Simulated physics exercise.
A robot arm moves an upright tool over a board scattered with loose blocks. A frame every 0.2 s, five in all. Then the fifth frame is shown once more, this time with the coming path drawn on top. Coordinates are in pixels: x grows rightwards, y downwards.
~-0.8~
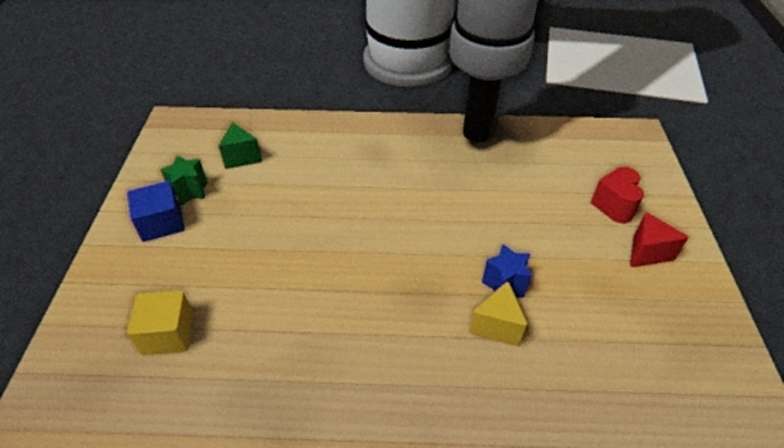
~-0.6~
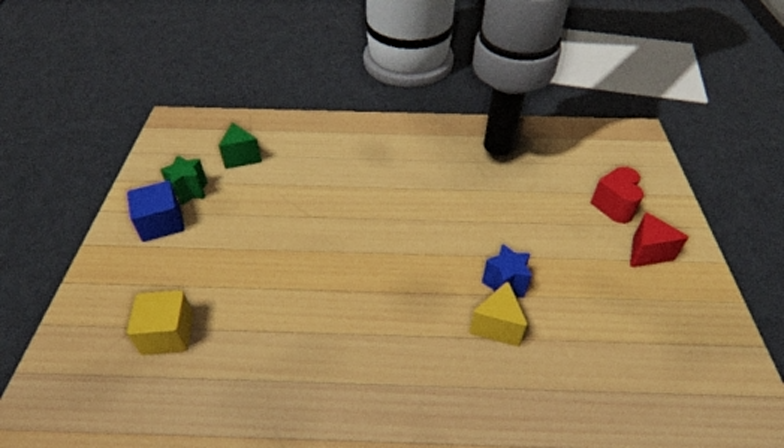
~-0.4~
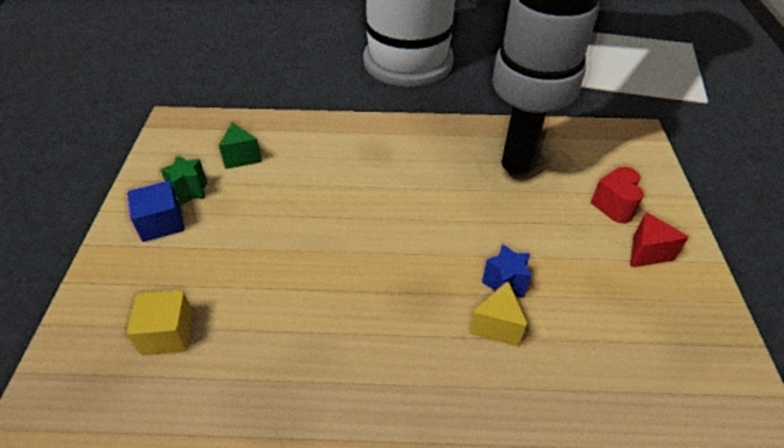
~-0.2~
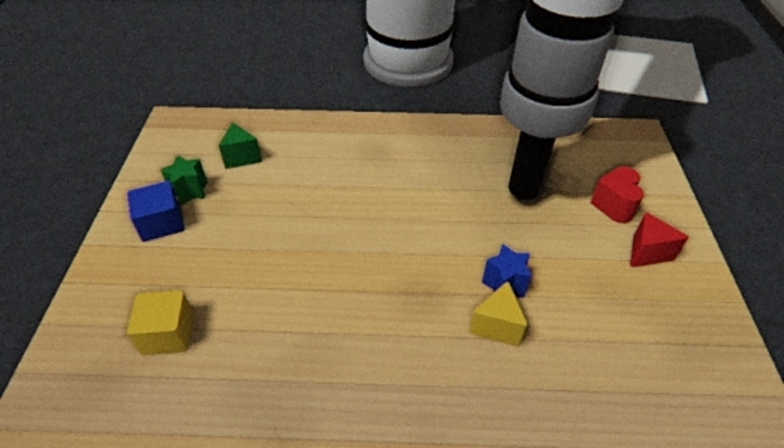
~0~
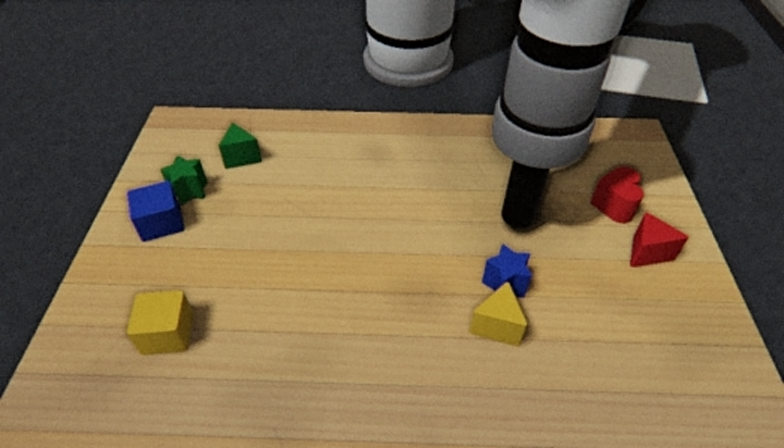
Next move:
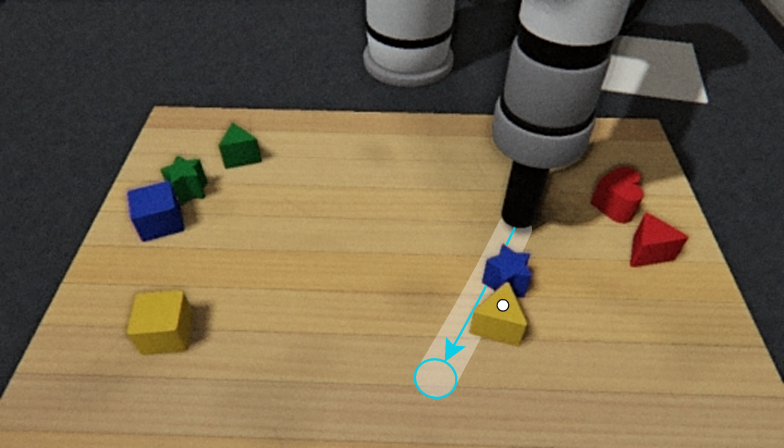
The robot arm moved its black upright tool to the right and toward the viewer over the wooden board, then slightly back left near the blue star, while all the colored blocks stayed still.
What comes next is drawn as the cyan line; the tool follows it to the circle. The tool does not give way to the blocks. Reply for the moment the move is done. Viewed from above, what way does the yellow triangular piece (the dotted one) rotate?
Looking from above, the answer is clockwise.
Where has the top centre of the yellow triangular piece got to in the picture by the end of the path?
Answer: (525, 343).
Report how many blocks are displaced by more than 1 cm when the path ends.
The push moves two blocks more than 1 cm.
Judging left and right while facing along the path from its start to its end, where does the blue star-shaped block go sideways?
That block drifts left.
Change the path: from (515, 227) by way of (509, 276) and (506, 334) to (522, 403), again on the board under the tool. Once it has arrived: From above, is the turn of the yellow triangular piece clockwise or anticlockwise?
Turns clockwise.
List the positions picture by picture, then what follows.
Tool tip at (477, 133); block tops, yellow triangular piece at (503, 305); blue star-shaped block at (511, 262), in the first frame.
Tool at (498, 146); blocks unchanged, in the second frame.
Tool at (517, 165); blocks unchanged, in the third frame.
Tool at (524, 189); blocks unchanged, in the fourth frame.
Tool at (518, 216); yellow triangular piece at (503, 305); blue star-shaped block at (511, 262), in the fifth frame.
Path on the board, straight from (515, 227) to (436, 378); the dot is on the yellow triangular piece.
What follows on the original path. One third of the way, tool at (496, 261); yellow triangular piece at (506, 315), turned 25° clockwise; blue star-shaped block at (510, 276), turned 35° anticlockwise.
Two thirds of the way, tool at (469, 311); yellow triangular piece at (525, 343), turned 45° clockwise; blue star-shaped block at (512, 305), turned 100° anticlockwise.
At the end, tool at (437, 369); yellow triangular piece at (525, 343), turned 45° clockwise; blue star-shaped block at (512, 305), turned 100° anticlockwise.
